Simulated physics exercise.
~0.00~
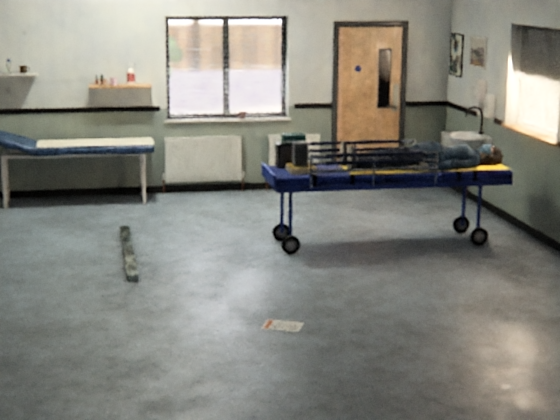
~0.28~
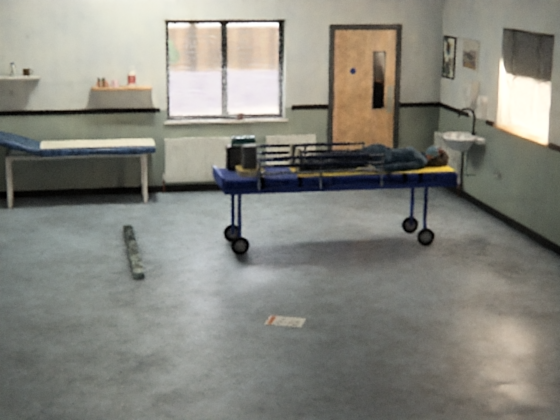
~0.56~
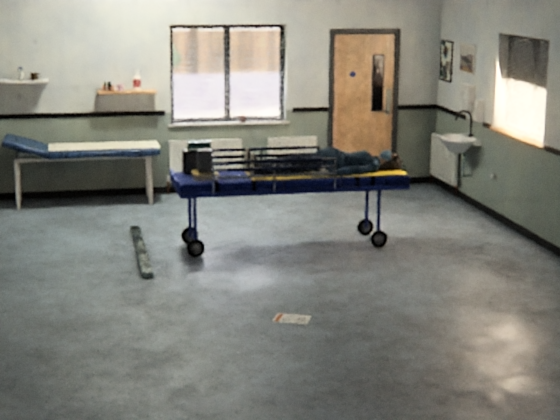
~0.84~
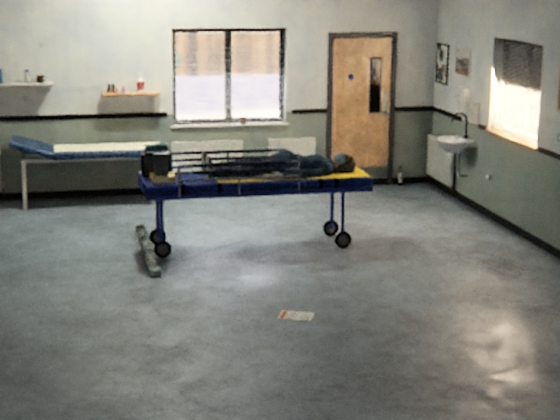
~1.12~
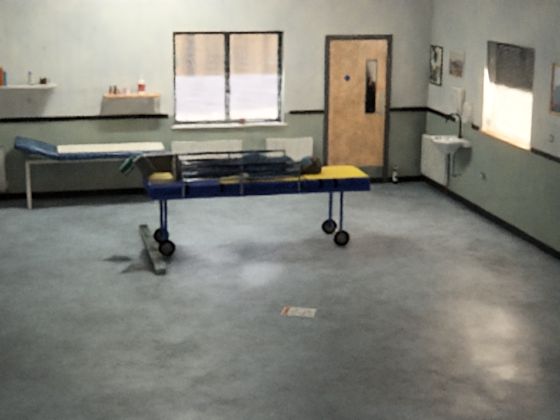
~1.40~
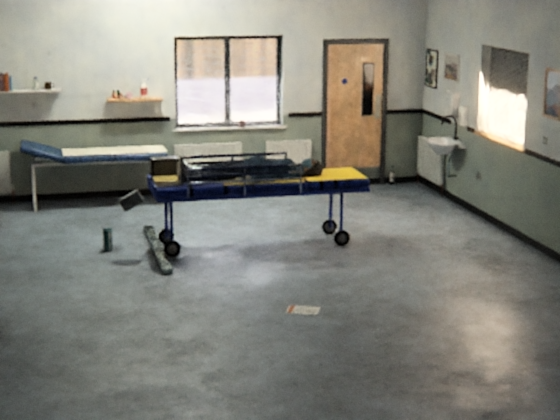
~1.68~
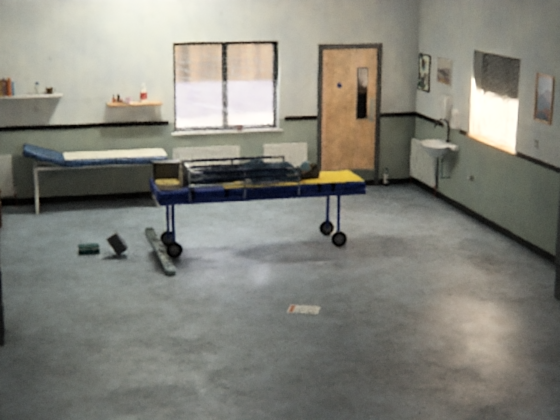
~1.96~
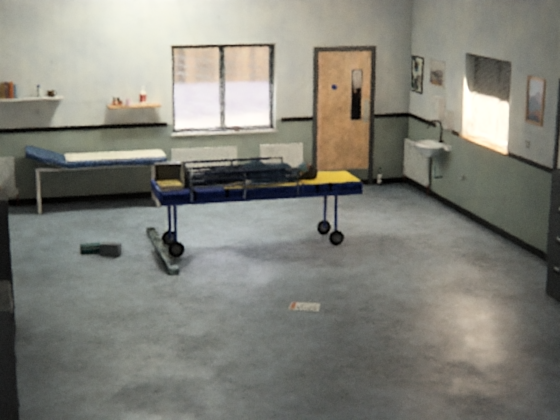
Blue wheeled trolley carrying a lying figure rolling left, stopping at a low floor bar, two small objects dropping off its end.
